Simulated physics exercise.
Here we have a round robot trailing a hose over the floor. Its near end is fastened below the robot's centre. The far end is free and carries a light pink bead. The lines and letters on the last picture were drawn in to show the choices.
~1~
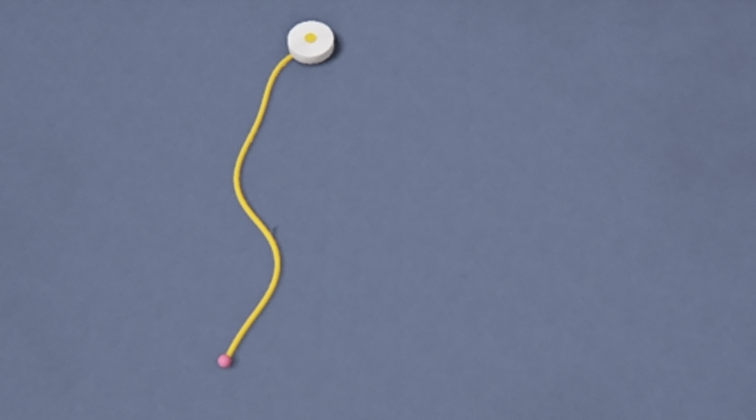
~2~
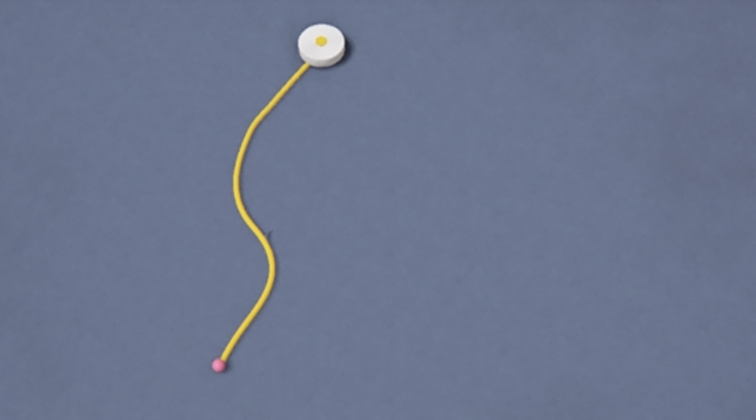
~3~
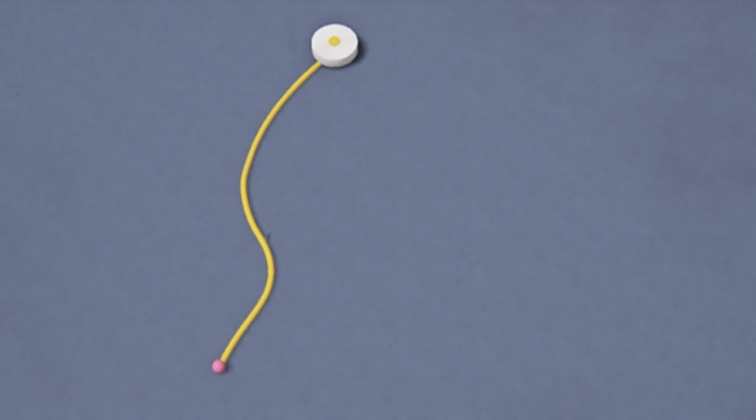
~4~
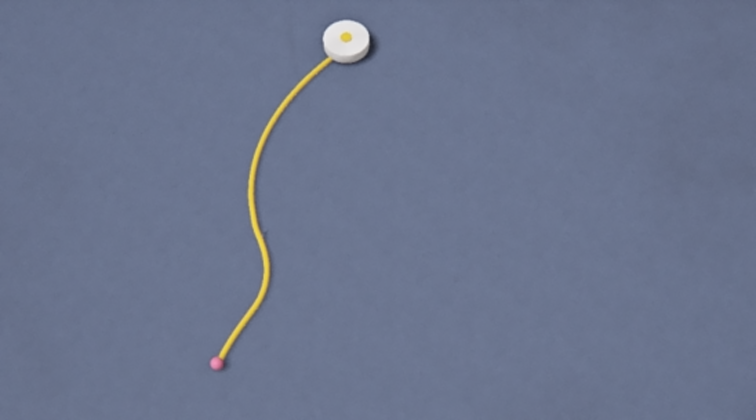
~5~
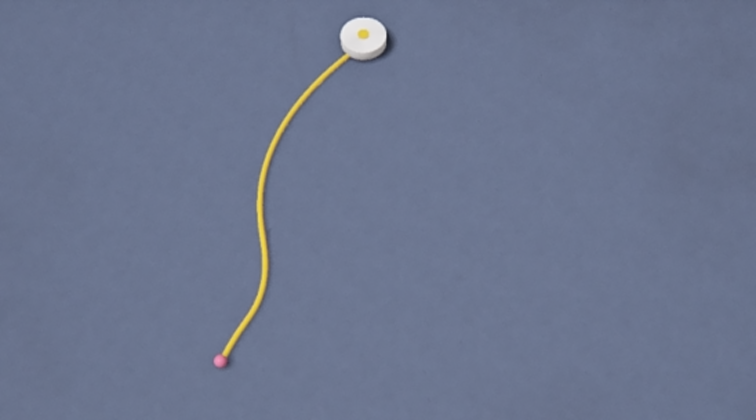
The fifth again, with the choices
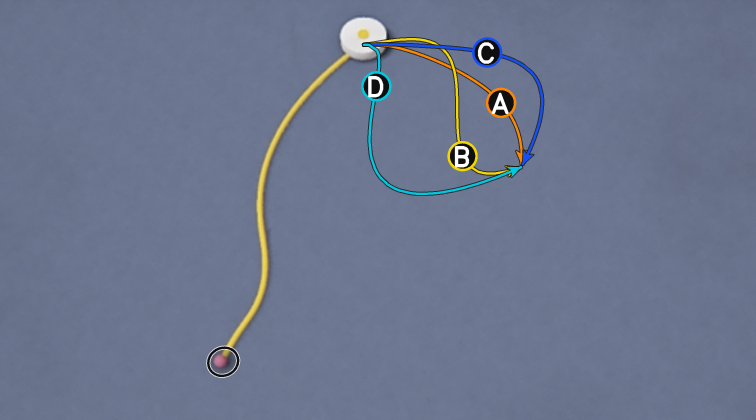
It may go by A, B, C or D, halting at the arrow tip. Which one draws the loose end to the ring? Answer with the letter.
With D the free end lies on the ring.
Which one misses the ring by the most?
That is C.
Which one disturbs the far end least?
Route D.
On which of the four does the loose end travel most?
That is C.
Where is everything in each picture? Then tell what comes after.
The first picture shows robot (311, 43); free end (225, 361).
The second picture shows robot (322, 47); free end (219, 365).
The third picture shows robot (335, 47); free end (219, 366).
The fourth picture shows robot (346, 43); free end (217, 363).
The fifth picture shows robot (364, 40); free end (221, 361).
On the copy, A from (364, 45) via (468, 76) to (522, 164); B from (364, 45) via (457, 89) to (519, 168); C from (364, 45) via (509, 58) to (523, 164); D from (364, 45) via (375, 168) to (521, 167); the ring at (223, 362).
On D. First, robot (370, 125), middle of the hose (267, 180), free end (221, 360).
Then, robot (438, 188), middle of the hose (267, 180), free end (221, 360).
Finally, robot (522, 162), middle of the hose (319, 198), free end (221, 360); the free end is on the ring.
By contrast, A leaves the free end at (236, 332); B leaves the free end at (236, 332); C leaves the free end at (251, 290).
